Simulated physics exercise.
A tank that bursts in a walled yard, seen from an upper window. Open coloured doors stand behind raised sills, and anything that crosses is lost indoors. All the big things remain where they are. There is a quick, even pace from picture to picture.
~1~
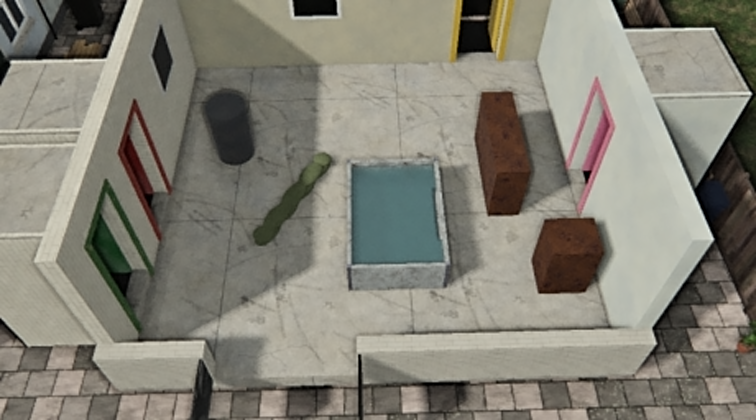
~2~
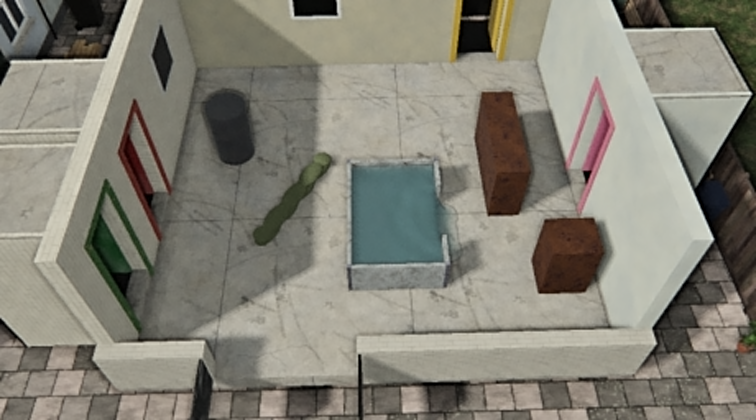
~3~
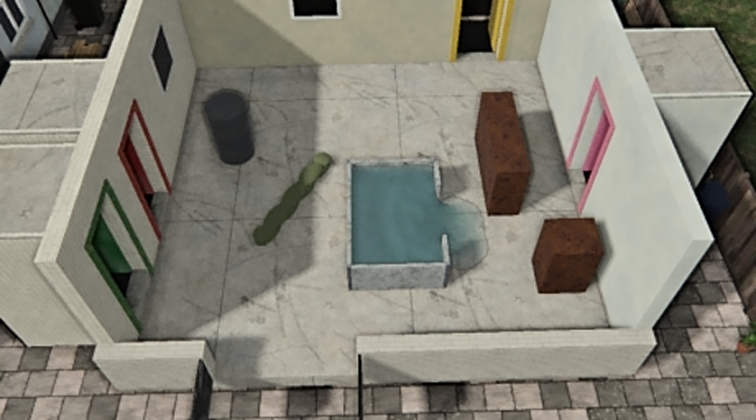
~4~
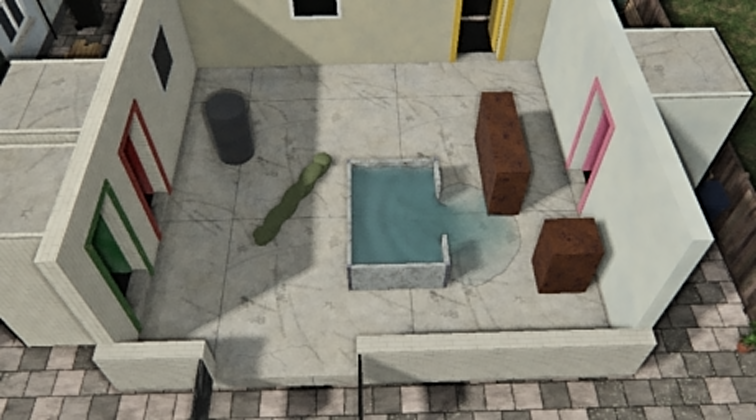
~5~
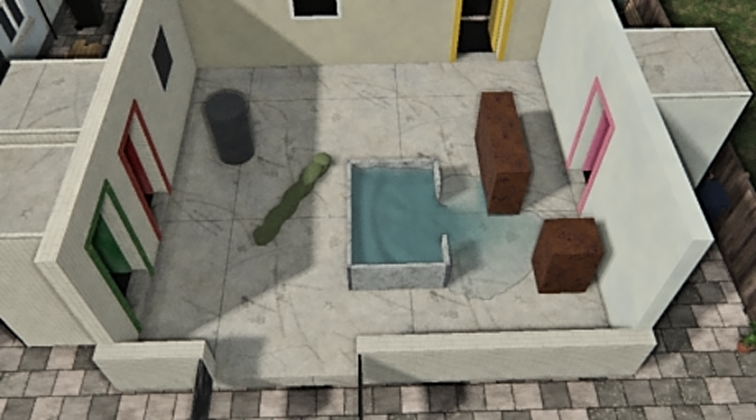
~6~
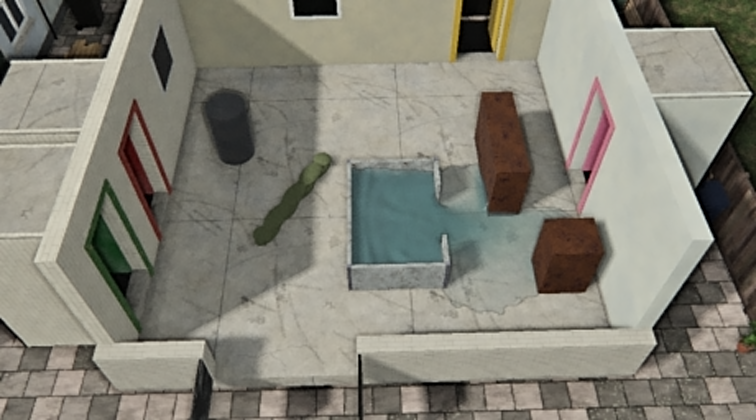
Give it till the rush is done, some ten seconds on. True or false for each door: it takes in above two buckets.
The green door, false; the yellow door, true; the red door, false; the pink door, true.
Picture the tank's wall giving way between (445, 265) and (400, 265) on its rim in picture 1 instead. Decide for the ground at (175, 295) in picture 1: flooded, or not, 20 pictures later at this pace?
By then I'd expect it to be drenched.
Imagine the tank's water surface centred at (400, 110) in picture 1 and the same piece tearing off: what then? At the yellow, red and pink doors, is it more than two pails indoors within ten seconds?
As I see it, the yellow door runs past the limit, the red door remains below and the pink door remains below.
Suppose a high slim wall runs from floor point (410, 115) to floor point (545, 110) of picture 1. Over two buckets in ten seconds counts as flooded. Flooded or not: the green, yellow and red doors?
Then: Green door is under, yellow door stays under, red door lets less in.
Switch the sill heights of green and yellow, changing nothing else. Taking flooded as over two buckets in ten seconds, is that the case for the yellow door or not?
As I read it, the yellow door remains within limits.
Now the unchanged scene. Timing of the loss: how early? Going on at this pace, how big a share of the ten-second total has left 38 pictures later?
Near 55 in a hundred.
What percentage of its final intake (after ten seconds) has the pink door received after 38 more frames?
Share by then: About 85 in a hundred.
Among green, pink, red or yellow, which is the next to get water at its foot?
The pink door, I reckon.
A moment on, water covers 15 % of the floor; the green door not reached, the yellow door not reached, the red door not reached, the pink door under two buckets in.
Next, water covers 25 % of the floor; the green door not reached, the yellow door not reached, the red door not reached, the pink door over two buckets in.
Then, water covers 40 % of the floor; the green door not reached, the yellow door under two buckets in, the red door not reached, the pink door over two buckets in.
Later, water covers 60 % of the floor; the green door not reached, the yellow door over two buckets in, the red door not reached, the pink door over two buckets in.
In the end, water covers 85 % of the floor; the green door wet at the sill, nothing in, the yellow door over two buckets in, the red door wet at the sill, nothing in, the pink door far over two buckets in.
